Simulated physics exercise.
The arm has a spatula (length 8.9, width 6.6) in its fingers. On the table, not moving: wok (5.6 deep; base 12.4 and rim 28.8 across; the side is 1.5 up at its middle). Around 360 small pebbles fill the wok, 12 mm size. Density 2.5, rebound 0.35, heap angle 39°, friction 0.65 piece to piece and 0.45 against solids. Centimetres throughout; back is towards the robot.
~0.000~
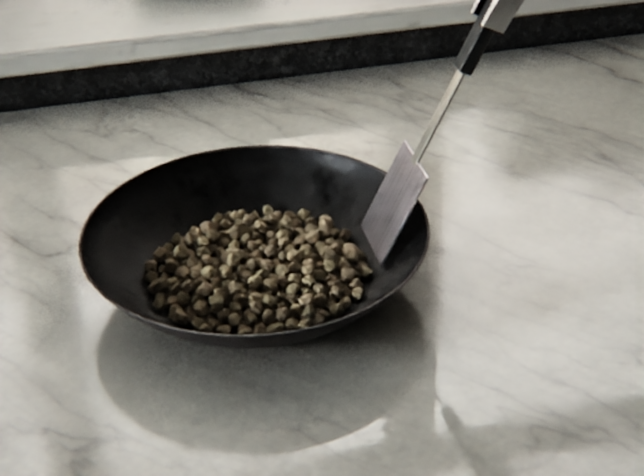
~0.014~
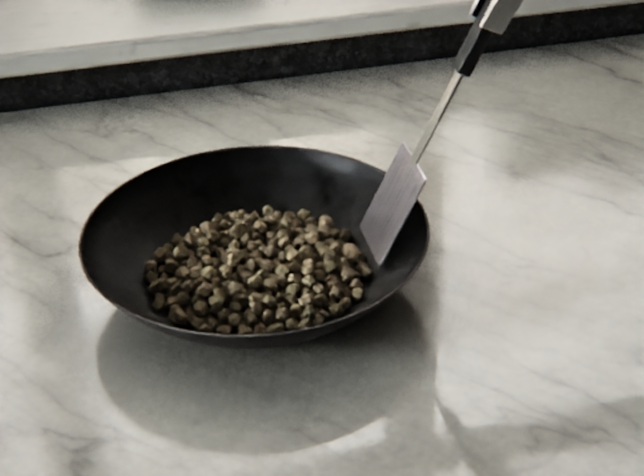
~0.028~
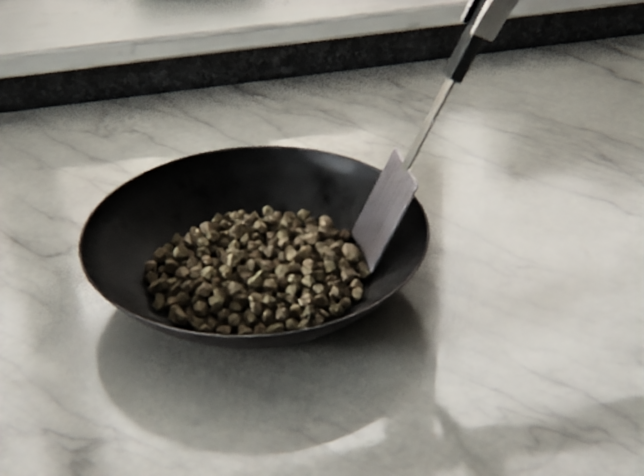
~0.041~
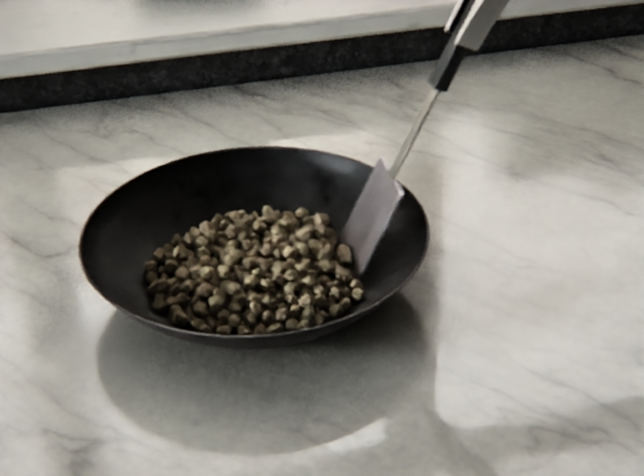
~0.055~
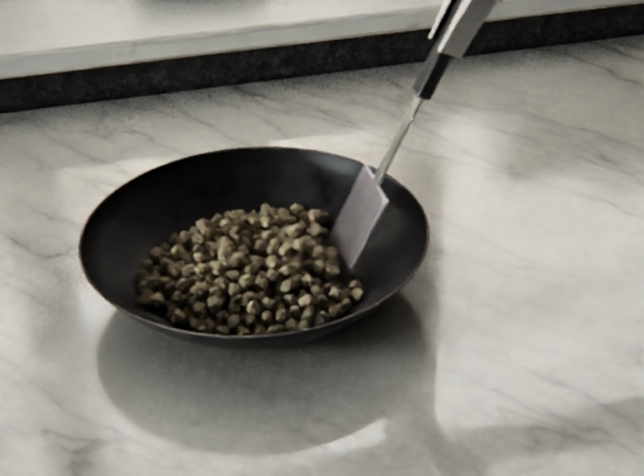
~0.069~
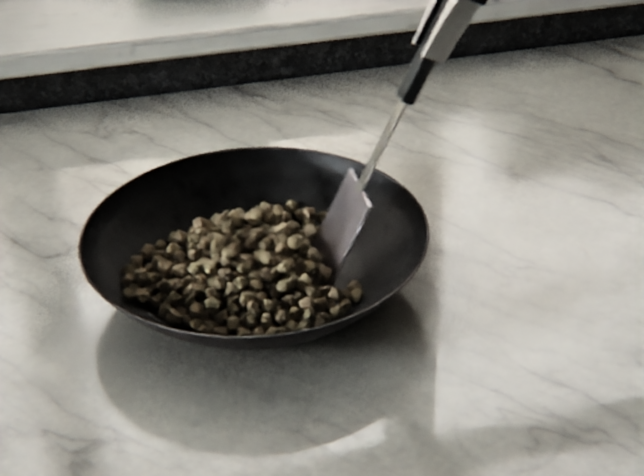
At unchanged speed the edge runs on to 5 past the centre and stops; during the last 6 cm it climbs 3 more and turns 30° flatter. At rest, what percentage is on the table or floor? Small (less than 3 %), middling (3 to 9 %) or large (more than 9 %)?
Answer: Small; less than 3 % of the small pebbles finish on the table or floor.
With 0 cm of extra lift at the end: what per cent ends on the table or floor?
About 0 per cent.
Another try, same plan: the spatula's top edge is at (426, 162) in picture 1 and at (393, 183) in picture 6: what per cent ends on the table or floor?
Some 0 per cent.
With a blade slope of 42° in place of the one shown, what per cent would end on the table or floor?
It would be near 0 per cent.
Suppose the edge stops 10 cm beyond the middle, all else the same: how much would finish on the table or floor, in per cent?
It would be near 25 per cent.
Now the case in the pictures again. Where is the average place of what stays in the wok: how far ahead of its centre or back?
Some 4.5 cm ahead.
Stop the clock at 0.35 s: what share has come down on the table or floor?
Some 0 per cent.
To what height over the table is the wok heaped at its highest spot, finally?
About 6.0 cm.
After 0.10 s, sloping 64°, highest piece 6 above the table; 360 in the wok.
After 0.14 s, sloping 52°, highest piece 7 above the table; 360 in the wok.
After 0.35 s, sloping 34°, highest piece 6 above the table; 356 in the wok, 3 on the table or floor, 1 on the blade or in flight.
After 1.40 s, sloping 34°, highest piece 6 above the table; 356 in the wok, 4 on the table or floor.
At rest, 356 in the wok, 4 on the table or floor. That is 1 % on the table or floor.
